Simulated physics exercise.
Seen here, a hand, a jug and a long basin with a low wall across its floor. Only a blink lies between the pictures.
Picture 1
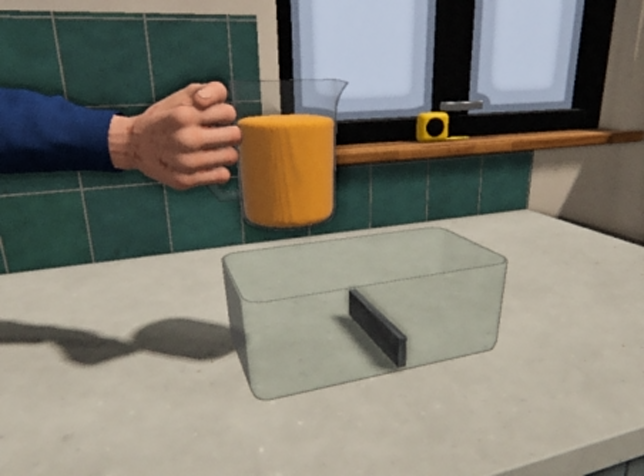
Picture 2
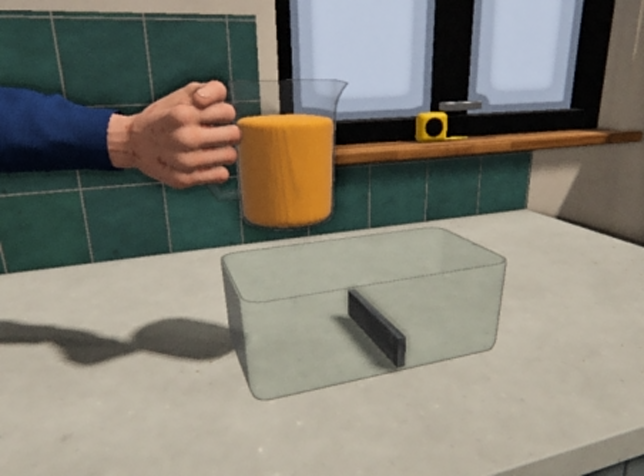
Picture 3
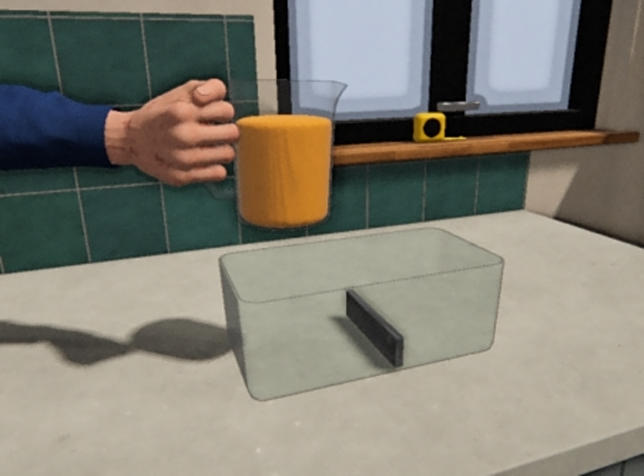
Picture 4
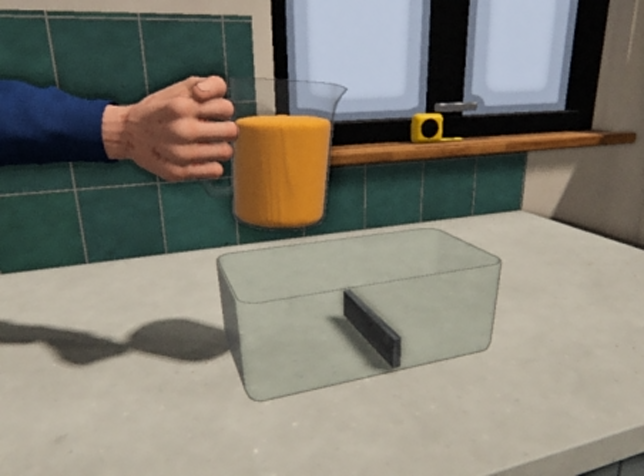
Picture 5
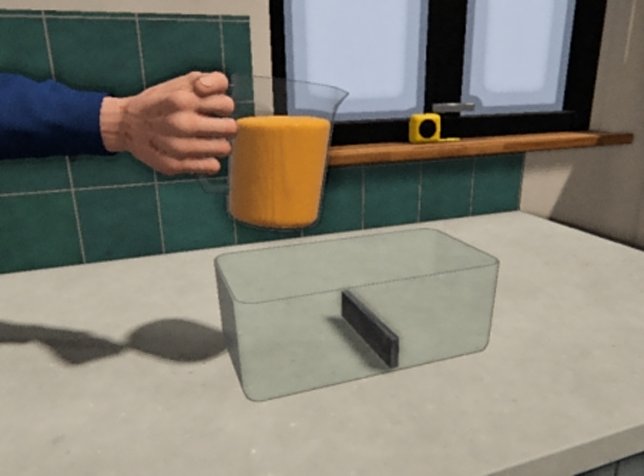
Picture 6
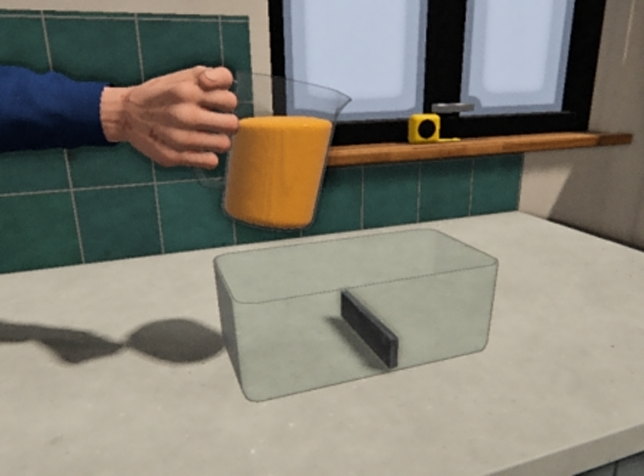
A hand slowly tilts a jug of orange juice rightward above a clear basin.
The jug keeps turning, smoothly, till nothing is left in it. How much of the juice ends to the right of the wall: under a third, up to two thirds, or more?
The share right of the wall is more than two thirds.
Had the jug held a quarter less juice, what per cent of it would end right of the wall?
About 95 per cent.
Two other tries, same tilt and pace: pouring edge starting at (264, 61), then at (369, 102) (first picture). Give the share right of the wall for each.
In turn 10 and 90 in a hundred.
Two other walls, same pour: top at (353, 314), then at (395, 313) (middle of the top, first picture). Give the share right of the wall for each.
Near 95 % and 65 %.
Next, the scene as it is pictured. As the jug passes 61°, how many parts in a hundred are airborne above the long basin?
Close to 5 per cent.
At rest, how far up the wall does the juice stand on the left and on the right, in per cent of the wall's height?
Left: 0 %. Right: 100 %.
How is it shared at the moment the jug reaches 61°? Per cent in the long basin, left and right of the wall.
Left: 0 %. Right: 0 %.
A moment on, the jug is tipped part way and 94 per cent is still to pour, 0 is left of the wall and 0 right of it.
Next, the jug is tipped on its side and 47 per cent is still to pour, 1 is left of the wall and 34 right of it.
Then the jug is tipped right over and 8 per cent is still to pour, 4 is left of the wall and 82 right of it.
Later the jug is tipped right over and 0 per cent is still to pour, 5 is left of the wall and 93 right of it.
In the end 6 per cent lies left of the wall, 93 right of it and 1 outside.
